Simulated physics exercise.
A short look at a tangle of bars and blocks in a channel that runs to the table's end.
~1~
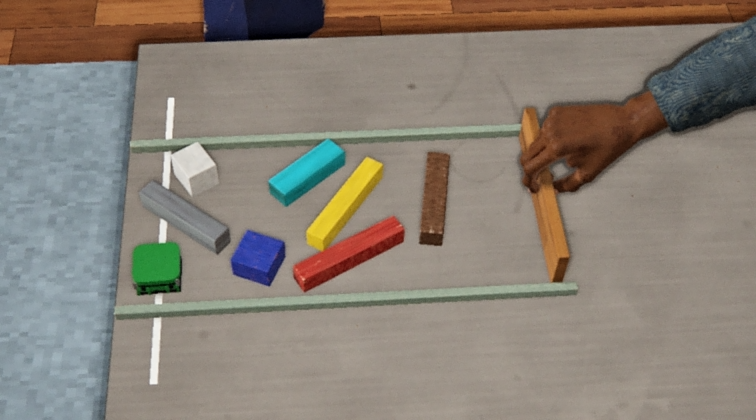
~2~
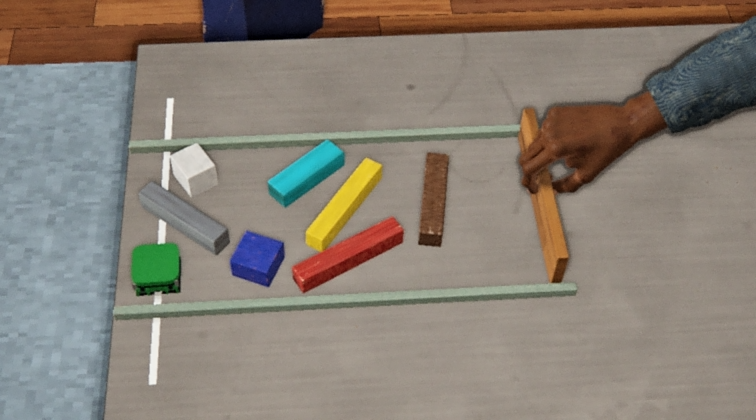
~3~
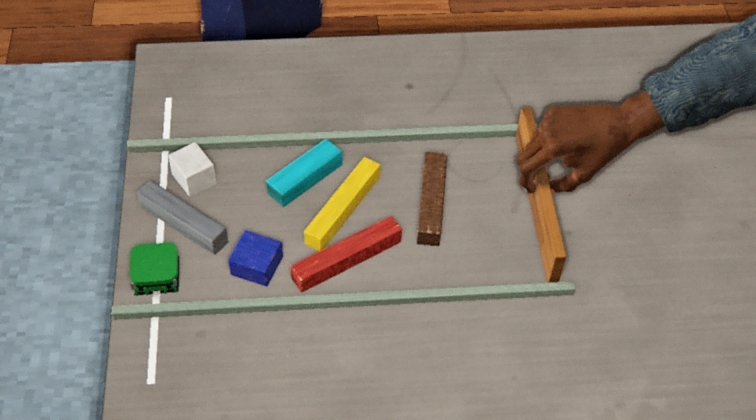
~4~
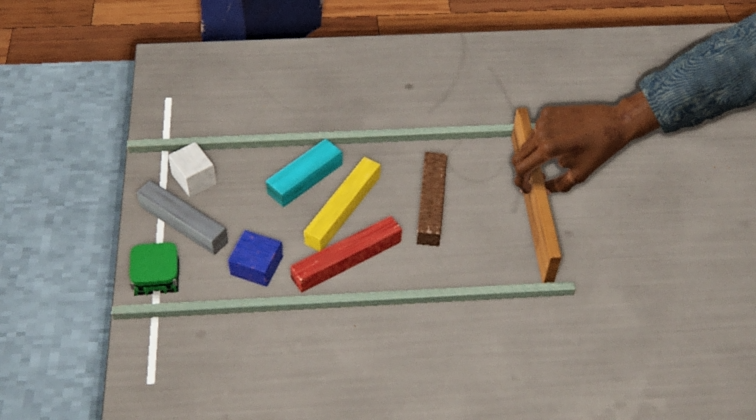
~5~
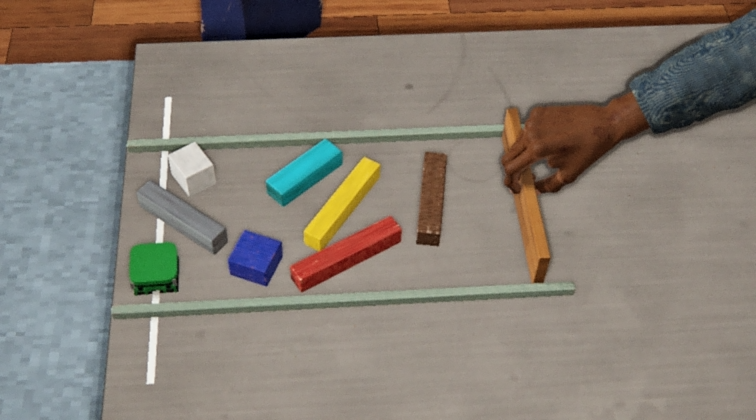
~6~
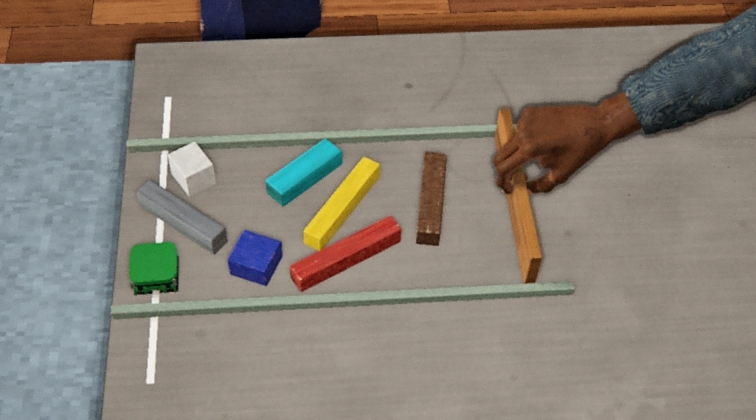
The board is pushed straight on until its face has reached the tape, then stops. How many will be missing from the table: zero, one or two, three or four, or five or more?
The number that fall off is five or more.
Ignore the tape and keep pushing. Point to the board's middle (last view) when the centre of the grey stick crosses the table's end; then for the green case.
Its middle is around (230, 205) and around (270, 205).
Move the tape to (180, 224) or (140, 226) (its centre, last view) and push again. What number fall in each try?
In that order 4 and 7.
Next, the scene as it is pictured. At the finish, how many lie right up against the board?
It touches 1.
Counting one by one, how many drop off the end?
It comes to 7.
Soon after, none off yet; green case at rest near (155, 269); grey stick at rest near (182, 217); white block at rest near (192, 169).
After that, none off yet; green case displaced about its own width near (127, 275); grey stick displaced a little near (145, 199); white block displaced a little near (178, 167).
In the end, the number that fall off is five or more; gone, red bar, yellow bar, turquoise stick, blue block, white block, grey stick and green case.
